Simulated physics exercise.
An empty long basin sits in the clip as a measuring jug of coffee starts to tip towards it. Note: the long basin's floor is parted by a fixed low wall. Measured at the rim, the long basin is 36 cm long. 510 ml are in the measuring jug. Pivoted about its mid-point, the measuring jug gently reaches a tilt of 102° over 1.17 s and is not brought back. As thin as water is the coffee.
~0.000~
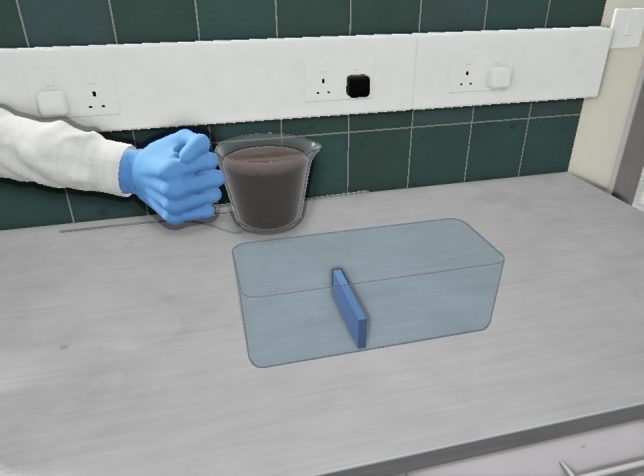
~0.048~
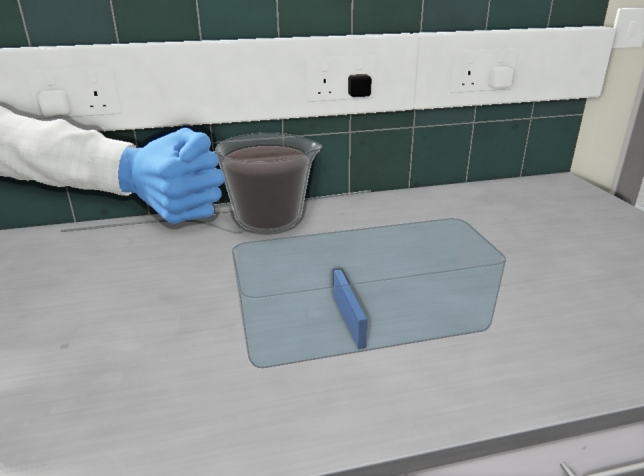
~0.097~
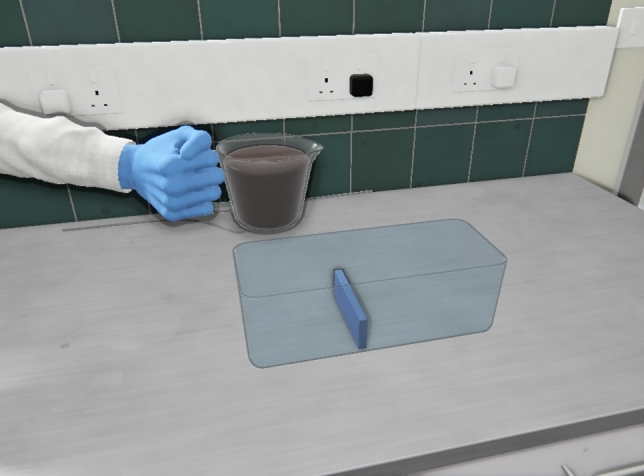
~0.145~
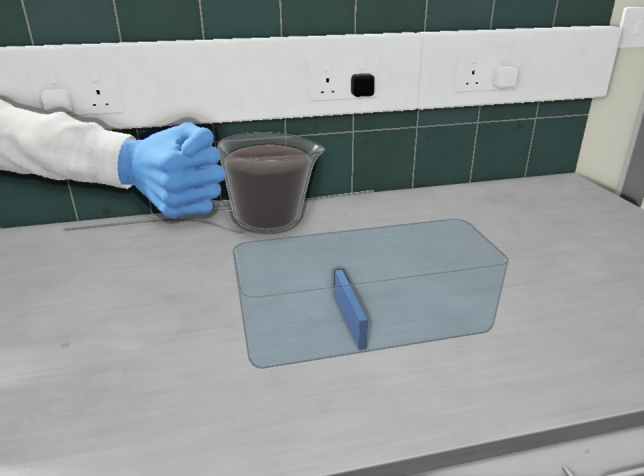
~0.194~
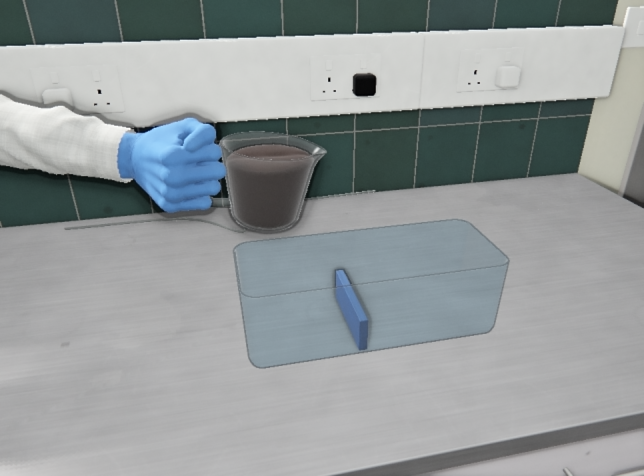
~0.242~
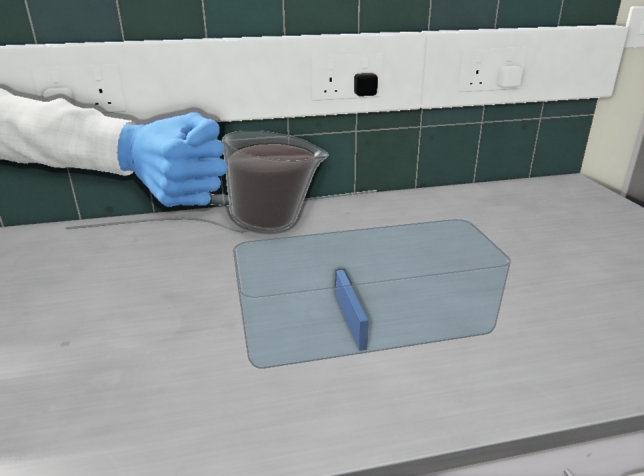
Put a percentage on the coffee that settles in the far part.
Roughly 74 per cent ends up there.
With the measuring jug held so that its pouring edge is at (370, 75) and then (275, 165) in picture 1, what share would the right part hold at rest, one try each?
Near 95 in a hundred on the first go and near 5 in a hundred on the second.
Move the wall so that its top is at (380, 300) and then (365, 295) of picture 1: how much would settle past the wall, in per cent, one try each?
Try 1: 15 %; try 2: 45 %.
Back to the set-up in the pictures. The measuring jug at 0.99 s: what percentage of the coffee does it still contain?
I reckon near 12 per cent still sits there.
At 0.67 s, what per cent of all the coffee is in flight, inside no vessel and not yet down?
Estimate: About 20 % of all of it.
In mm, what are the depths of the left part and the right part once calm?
6 mm left, 14 mm right.
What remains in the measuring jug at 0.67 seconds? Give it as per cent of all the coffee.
At that time about 68 in a hundred parts are still held.
Then, 0.67 s in, the tilt is 63° and 68 per cent is still to pour, 0 is left of the wall and 11 right of it.
Then, 0.99 s in, the tilt is 96° and 13 per cent is still to pour, 9 is left of the wall and 67 right of it.
Then, 1.31 s in, the tilt is 102° and 0 per cent is still to pour, 25 is left of the wall and 74 right of it.
Then, 1.67 s in, the tilt is 102° and 0 per cent is still to pour, 25 is left of the wall and 74 right of it.
Finally, 25 per cent lies left of the wall, 74 right of it and 1 outside.
